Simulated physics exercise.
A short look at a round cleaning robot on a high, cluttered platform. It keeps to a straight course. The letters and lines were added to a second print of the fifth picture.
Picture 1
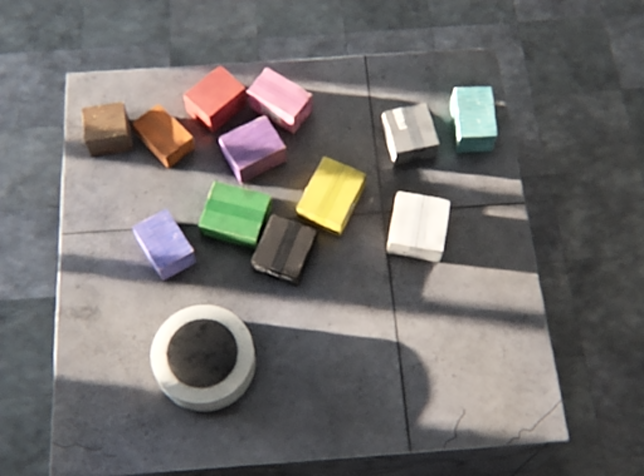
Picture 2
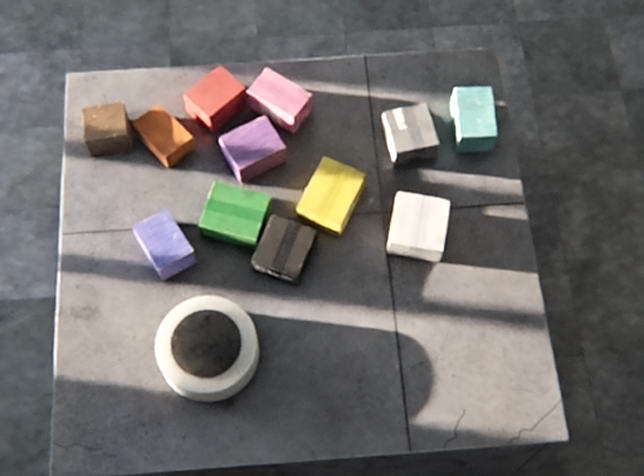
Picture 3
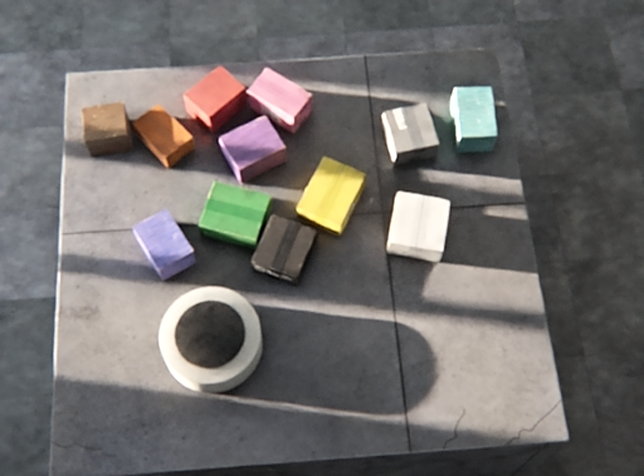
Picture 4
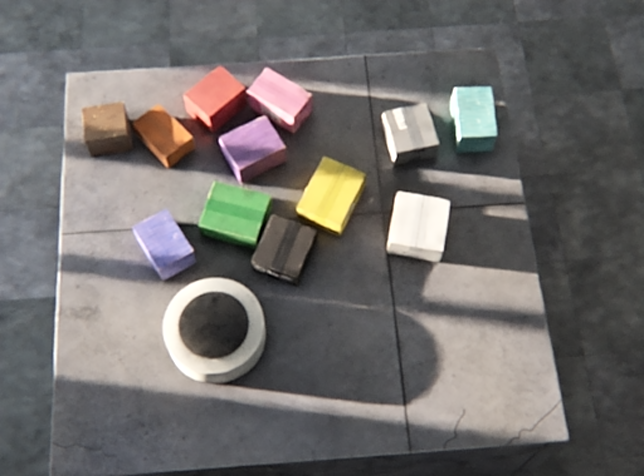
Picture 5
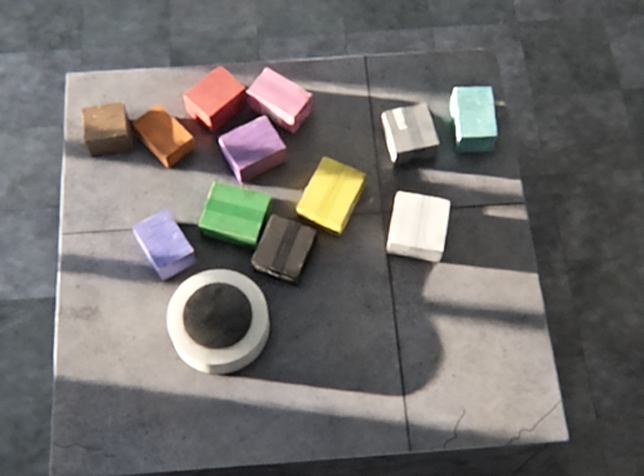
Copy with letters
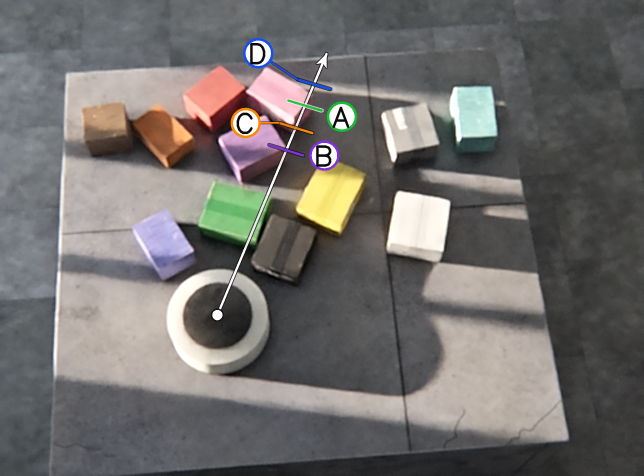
A round robot slides slowly up and slightly right toward colored boxes on a grey platform.
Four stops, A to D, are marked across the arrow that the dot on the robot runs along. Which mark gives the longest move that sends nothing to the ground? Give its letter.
B.
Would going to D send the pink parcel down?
By then, yes.
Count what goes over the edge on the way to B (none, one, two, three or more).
The count is none.
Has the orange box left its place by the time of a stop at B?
No.
On the marked copy, A at (305, 105); B at (286, 150); C at (296, 128); D at (314, 84); the arrow from (217, 315) to (327, 54); the white dot at (217, 315).
Taking B. A third of the way, robot (246, 259); yellow parcel (350, 183); green box (235, 196).
Two thirds of the way, robot (270, 199); pink parcel (292, 68); red crate (209, 88).
When it is over, robot (287, 159); turquoise crate (501, 113); purple crate (251, 65); nothing has fallen.
As for the rest, A drops the purple crate and turquoise crate; C drops the purple crate and turquoise crate; D drops the purple crate, pink parcel and turquoise crate.
